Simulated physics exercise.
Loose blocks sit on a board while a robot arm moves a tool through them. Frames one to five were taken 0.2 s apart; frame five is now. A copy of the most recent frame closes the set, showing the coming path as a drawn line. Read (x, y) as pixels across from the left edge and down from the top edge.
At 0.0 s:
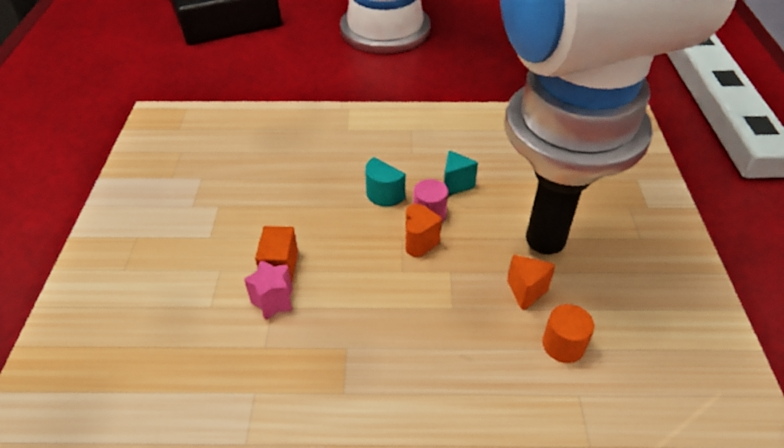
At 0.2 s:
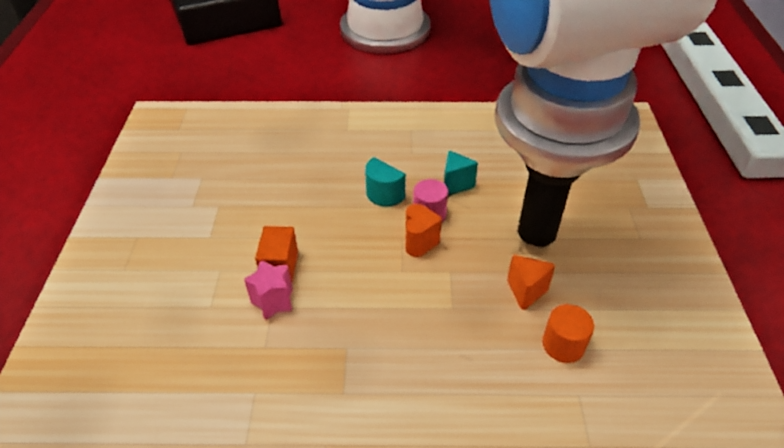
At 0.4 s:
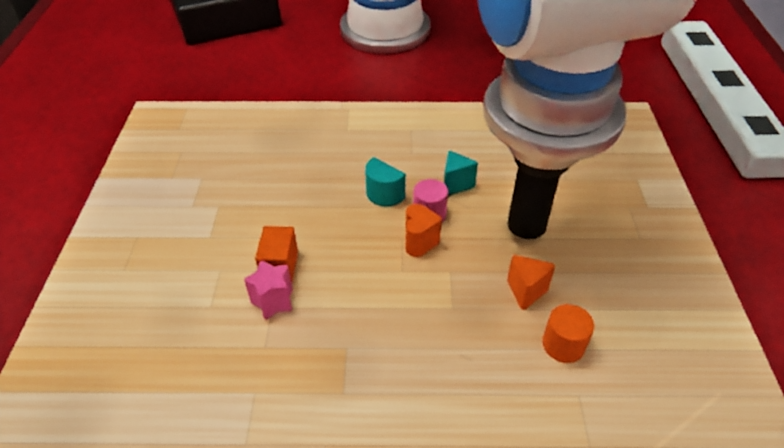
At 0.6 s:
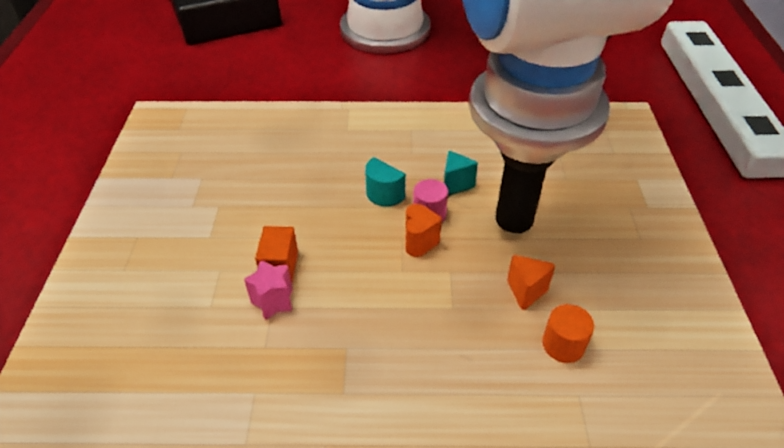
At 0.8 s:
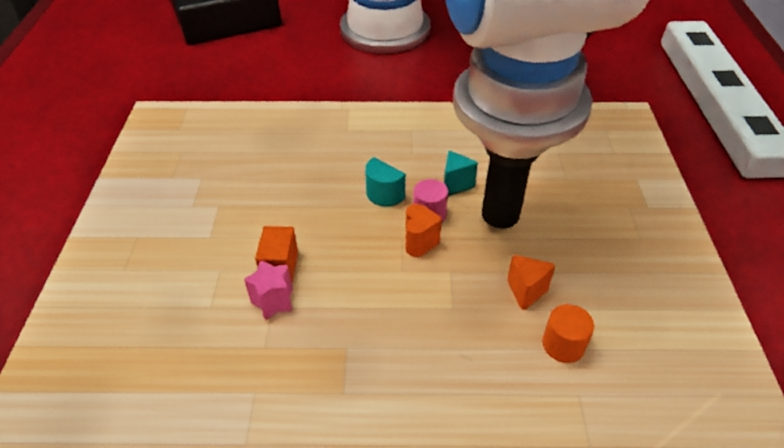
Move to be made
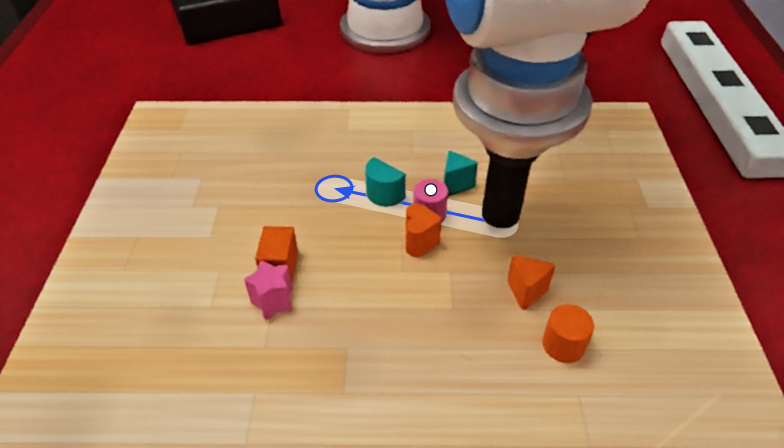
A robot arm moves its black tool slowly left above the orange triangle, touching no blocks.
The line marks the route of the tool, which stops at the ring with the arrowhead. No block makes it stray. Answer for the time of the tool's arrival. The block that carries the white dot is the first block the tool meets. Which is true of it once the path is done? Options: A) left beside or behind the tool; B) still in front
A.
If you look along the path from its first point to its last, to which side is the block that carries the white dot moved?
It's set to shift left.
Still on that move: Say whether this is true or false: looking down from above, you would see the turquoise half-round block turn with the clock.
This is true.
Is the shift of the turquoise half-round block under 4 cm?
No, that is not how it ends up.
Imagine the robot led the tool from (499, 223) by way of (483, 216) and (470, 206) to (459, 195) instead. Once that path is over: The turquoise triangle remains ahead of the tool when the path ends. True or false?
My answer: True.
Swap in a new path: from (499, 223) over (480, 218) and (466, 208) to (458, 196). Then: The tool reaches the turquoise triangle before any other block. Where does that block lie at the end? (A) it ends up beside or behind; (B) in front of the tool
B (in front of the tool)
The drawn path runs in a line from (499, 223) to (334, 188); the dot is on the pink circular block.
On the path given first. One third of the way, tool at (442, 203); pink circular block at (407, 188).
Two thirds of the way, tool at (387, 191); turquoise half-round block at (356, 163), turned 65° clockwise; pink circular block at (358, 191).
At the end, tool at (333, 180); turquoise half-round block at (319, 147), turned 115° clockwise; pink circular block at (341, 192); turquoise triangle not moved.
